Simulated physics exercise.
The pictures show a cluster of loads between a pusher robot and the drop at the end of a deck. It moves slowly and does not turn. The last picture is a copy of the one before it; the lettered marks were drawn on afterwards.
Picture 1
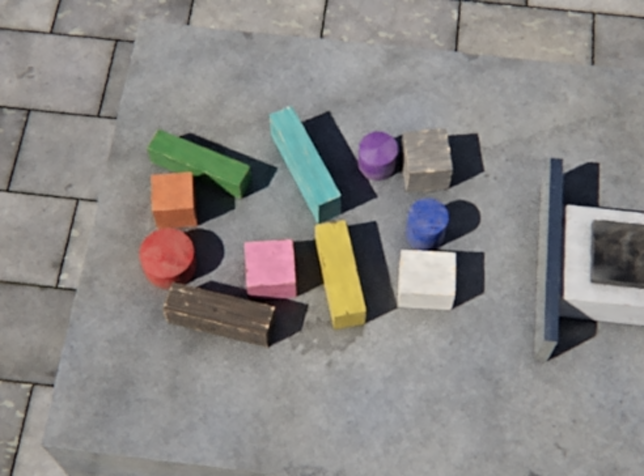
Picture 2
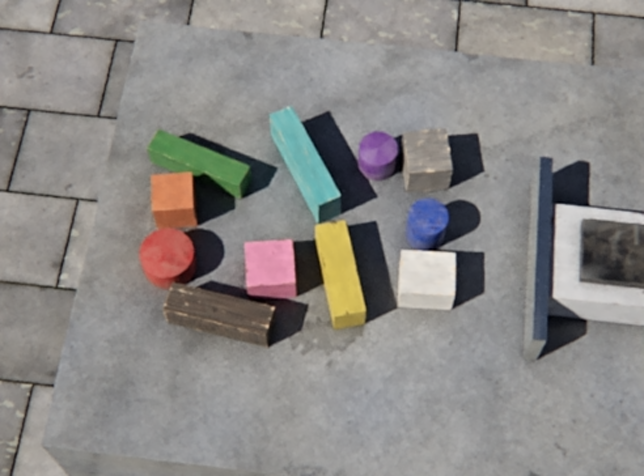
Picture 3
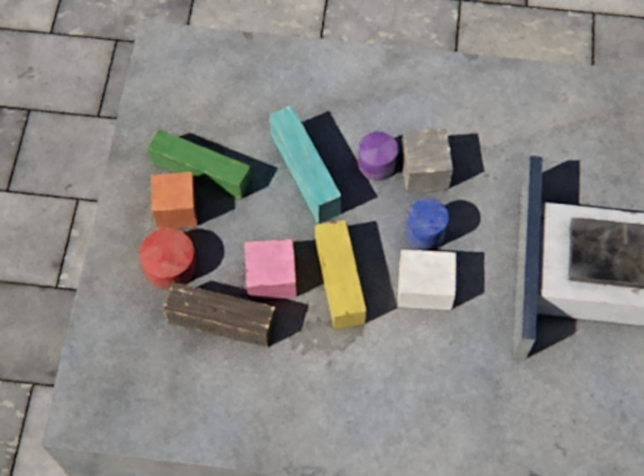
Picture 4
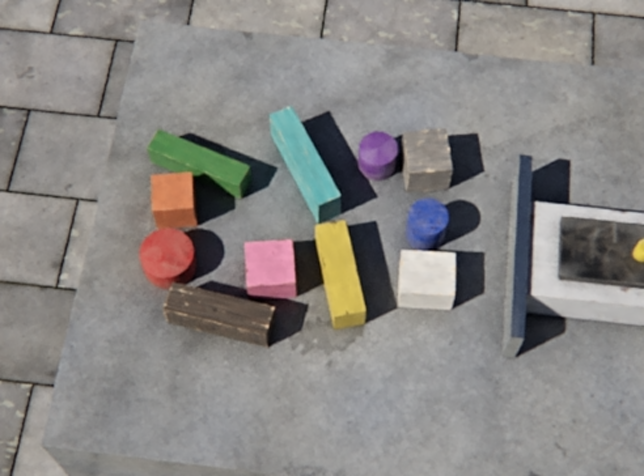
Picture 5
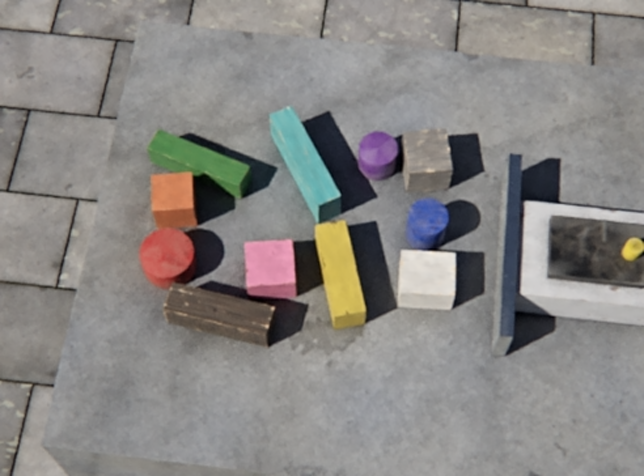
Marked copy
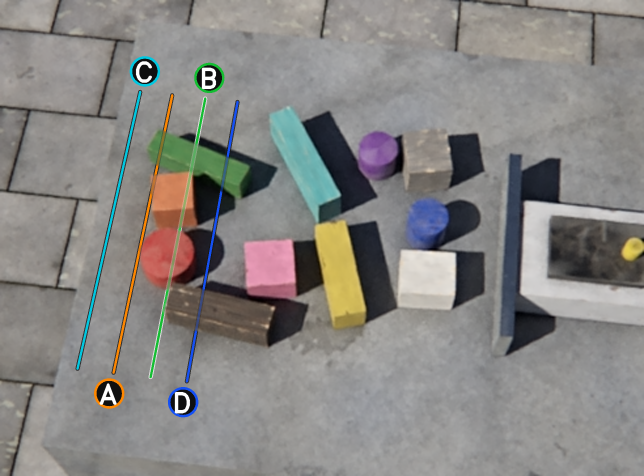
The footage shows colored blocks and cylinders lying still on a gray slab while a white machine with a dark upright front plate creeps slowly left from the right side, a small yellow part on its top coming into view.
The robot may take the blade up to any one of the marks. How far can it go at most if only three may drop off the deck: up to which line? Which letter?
The farthest such stop is B.
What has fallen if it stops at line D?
It is the red canister.
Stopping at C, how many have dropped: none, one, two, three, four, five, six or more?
By then, six or more.
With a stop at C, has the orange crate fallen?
By then, yes.
On the marked copy, A at (145, 226); B at (180, 230); C at (111, 222); D at (214, 233).
Following B. Soon after the start, robot (467, 237); purple canister (331, 143); grey crate (373, 148).
Later, robot (346, 224); red canister (102, 256); pink crate (152, 260).
In the end, robot (255, 214); red canister over the edge; pink crate over the edge; two fallen.
As for the rest, A drops five; C drops eight; D is within the limit but short.
